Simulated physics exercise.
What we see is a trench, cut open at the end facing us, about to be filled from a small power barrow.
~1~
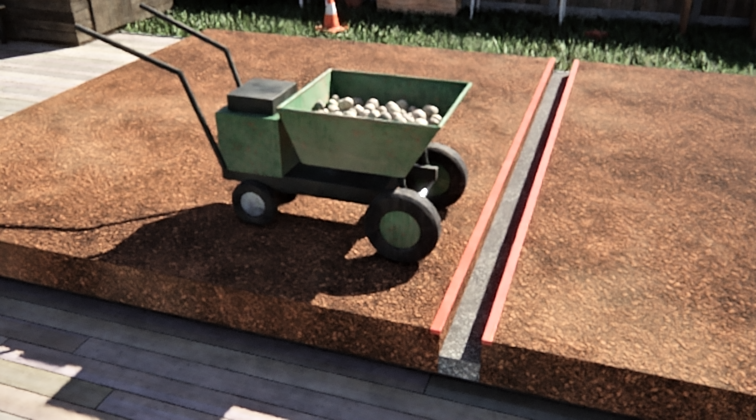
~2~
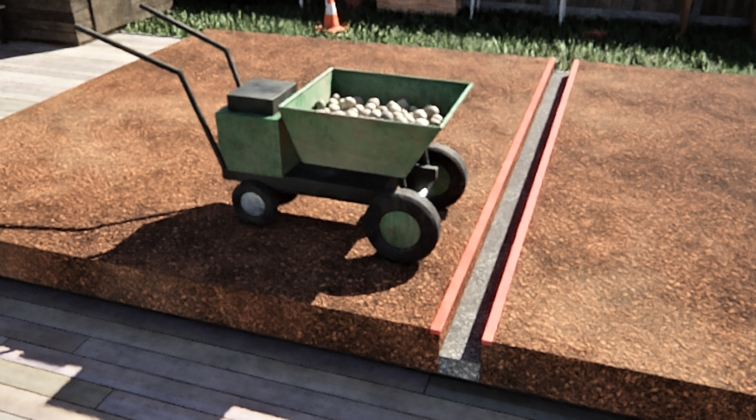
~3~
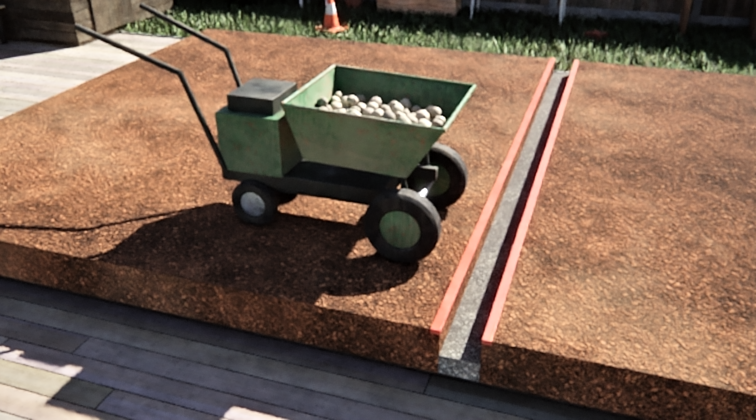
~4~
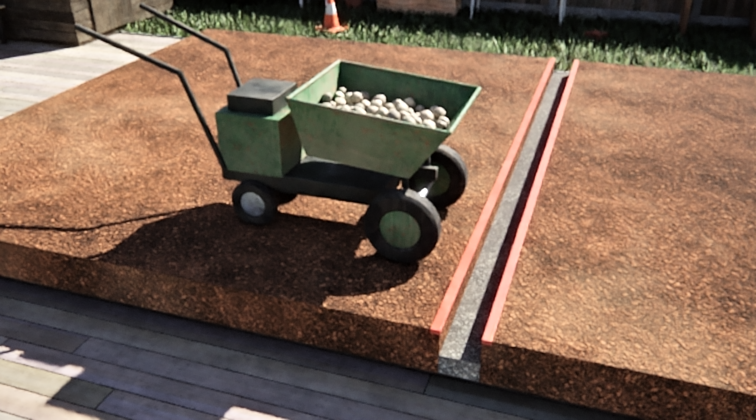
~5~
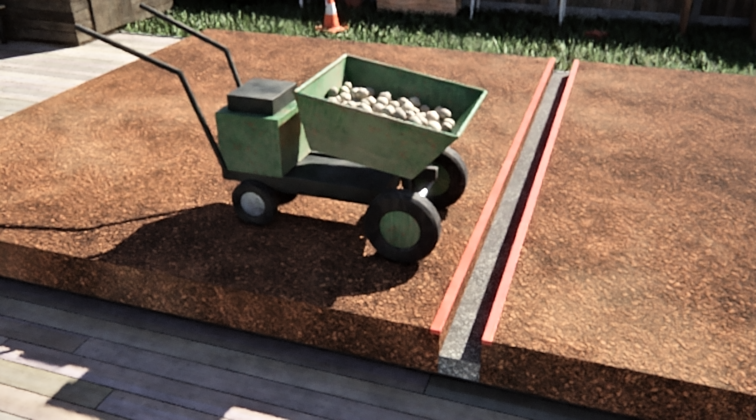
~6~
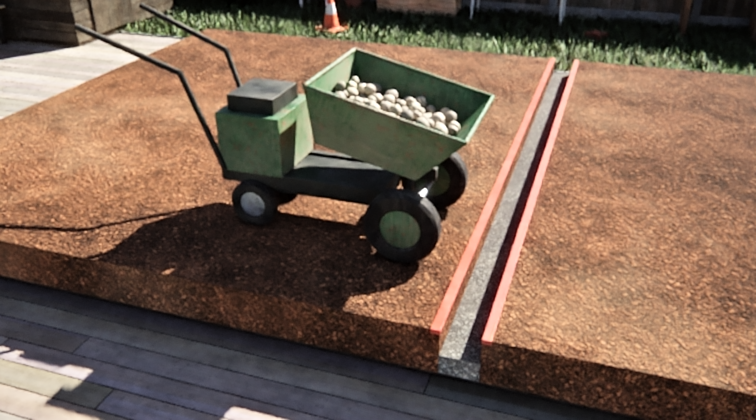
A green skip heaped with pale river pebbles, mounted on a small four-wheeled power barrow, sits level at first, then tilts slowly and slightly toward the right, its rear edge rising. The barrow stands on brown, bark-like ground beside a narrow, red-edged trench, with decking in front and grass and an orange cone behind. Seen from slightly above, the wheels and black handles stay put, and the camera is still.
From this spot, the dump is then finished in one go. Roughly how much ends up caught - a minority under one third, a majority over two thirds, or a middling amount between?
Fraction in: Below one third.
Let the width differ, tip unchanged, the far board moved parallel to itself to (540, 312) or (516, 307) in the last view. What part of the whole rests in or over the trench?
60 and 10 percent.
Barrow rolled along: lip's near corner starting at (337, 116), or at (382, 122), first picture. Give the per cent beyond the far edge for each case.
That would be roughly 0 in a hundred and then roughly 20 in a hundred.
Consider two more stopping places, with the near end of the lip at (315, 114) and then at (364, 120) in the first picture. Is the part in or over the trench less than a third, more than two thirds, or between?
Less than a third, then between a third and two thirds.
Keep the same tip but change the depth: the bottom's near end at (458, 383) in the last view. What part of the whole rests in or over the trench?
It lands somewhere near 0 percent.
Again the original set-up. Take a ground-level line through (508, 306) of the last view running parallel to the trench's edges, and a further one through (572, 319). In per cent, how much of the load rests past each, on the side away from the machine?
Around 70 in a hundred for the first, 20 in a hundred for the second.
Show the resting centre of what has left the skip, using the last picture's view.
Somewhere around (560, 247) in the final view.
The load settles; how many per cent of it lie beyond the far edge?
Close to 75 in a hundred.
Just after the last frame, skip tipped steeply; every one in the skip.
A moment on, skip tipped steeply; almost all in the skip; about a tenth beyond it; just a few falling.
Further on, skip tipped right over; roughly a third in the skip; roughly two thirds beyond it.
When it is over, skip tipped right over; roughly a quarter in the skip; just a few in or heaped over the trench; the larger part beyond it.
